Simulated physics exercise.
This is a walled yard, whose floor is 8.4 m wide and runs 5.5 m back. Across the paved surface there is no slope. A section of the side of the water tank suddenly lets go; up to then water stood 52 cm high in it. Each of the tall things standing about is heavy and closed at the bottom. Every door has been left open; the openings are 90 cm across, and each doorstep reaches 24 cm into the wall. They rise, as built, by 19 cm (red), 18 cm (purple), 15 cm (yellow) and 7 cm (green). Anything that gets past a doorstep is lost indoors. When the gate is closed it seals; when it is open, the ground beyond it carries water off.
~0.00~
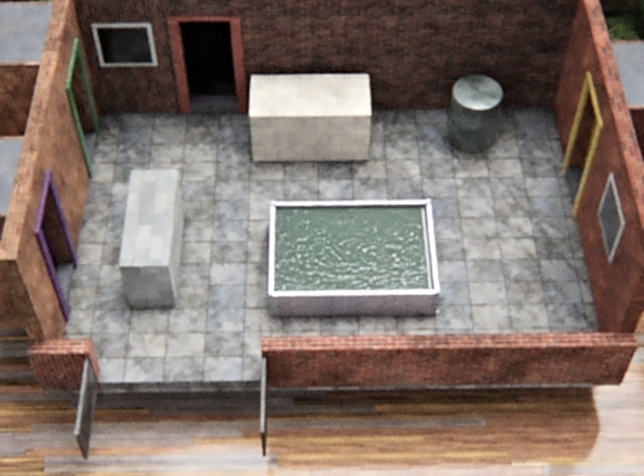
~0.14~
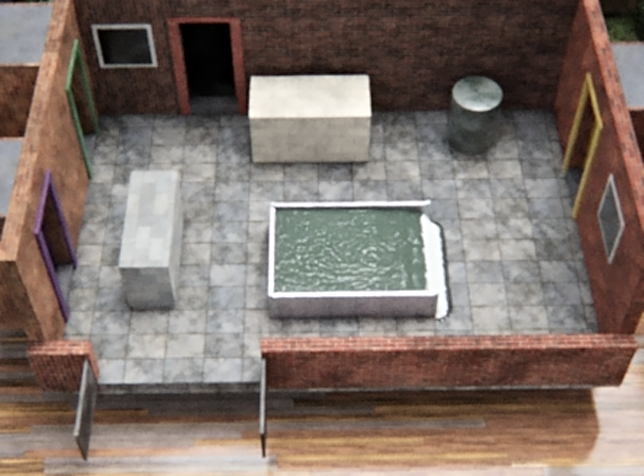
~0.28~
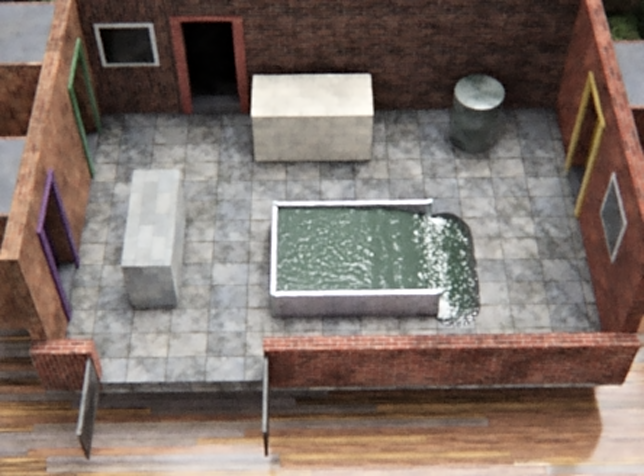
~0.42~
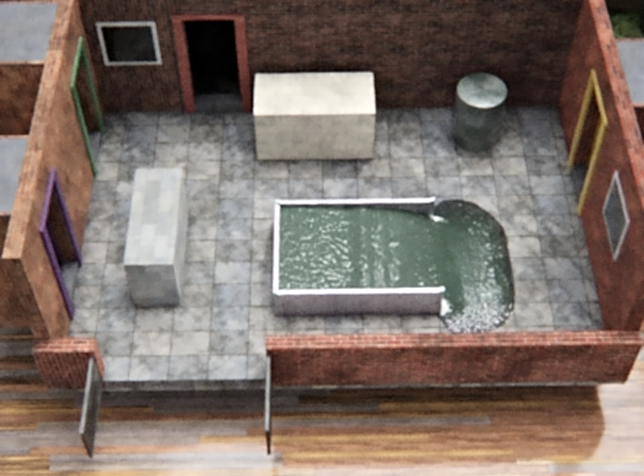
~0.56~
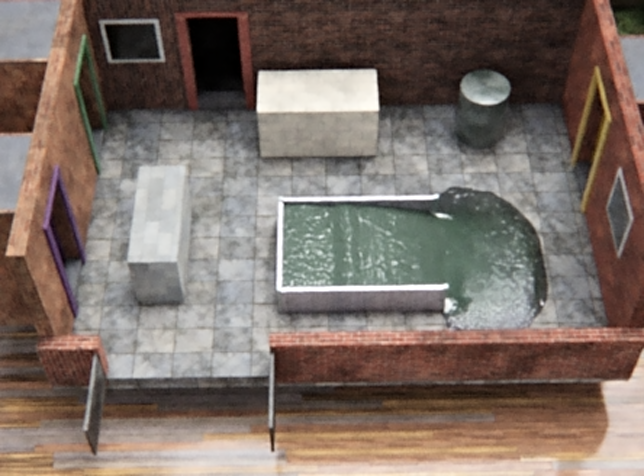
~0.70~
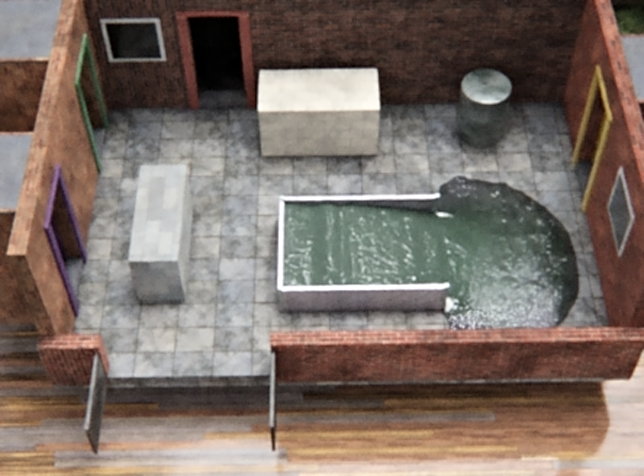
A brick-walled yard with a grey paved floor is seen from high above its front, the view shifting very slightly. A white-rimmed tank of green water sits right of centre, with a pale block and a grey-green barrel behind, a grey block left, green and purple doorways left, red at the back and yellow right. The tank's right side breaks open, and water pours out, spreading rightward across the paving in a widening rounded pool.
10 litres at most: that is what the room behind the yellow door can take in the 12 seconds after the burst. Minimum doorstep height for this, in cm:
17 cm, roughly.
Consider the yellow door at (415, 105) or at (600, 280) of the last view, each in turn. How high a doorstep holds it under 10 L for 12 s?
You'd want about 9.5 cm there first, then about 27 cm.
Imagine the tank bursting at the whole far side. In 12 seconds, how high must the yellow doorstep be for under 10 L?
About 11.5 centimetres.
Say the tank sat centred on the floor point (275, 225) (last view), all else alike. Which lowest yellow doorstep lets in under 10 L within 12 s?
Roughly 19 cm is needed.
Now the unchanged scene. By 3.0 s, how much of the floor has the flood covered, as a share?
Approximately 30 %.
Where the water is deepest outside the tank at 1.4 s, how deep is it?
Up to some 30 centimetres, I'd say.
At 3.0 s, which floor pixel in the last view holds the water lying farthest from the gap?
Lab note: Front tip approx. (557, 105).
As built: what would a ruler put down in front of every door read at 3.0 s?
In cm: Red 0, purple 0, yellow 19, green 0.
After 1.4 s water covers 25 % of the floor, deepest (30 cm) near (590, 262); 14 cm at the yellow door, 0 litres in over its 15 cm doorstep.
After 3.0 s water covers 30 % of the floor, deepest (32 cm) near (592, 271); 19 cm at the yellow door, 13 litres in over its 15 cm doorstep.
After 12.0 s water covers 95 % of the floor, deepest (13 cm) near (109, 112); 6 cm at the yellow door, 24 litres in over its 15 cm doorstep.
At the yellow door as built, the water arrived by 1.2 s and peaked near 21 cm at 2.4 s.
With a doorstep of 15.5 cm, 20 litres would have come in within the 12 s; with 20.5 cm, 2 litres. So under 10 litres takes about 17 cm.
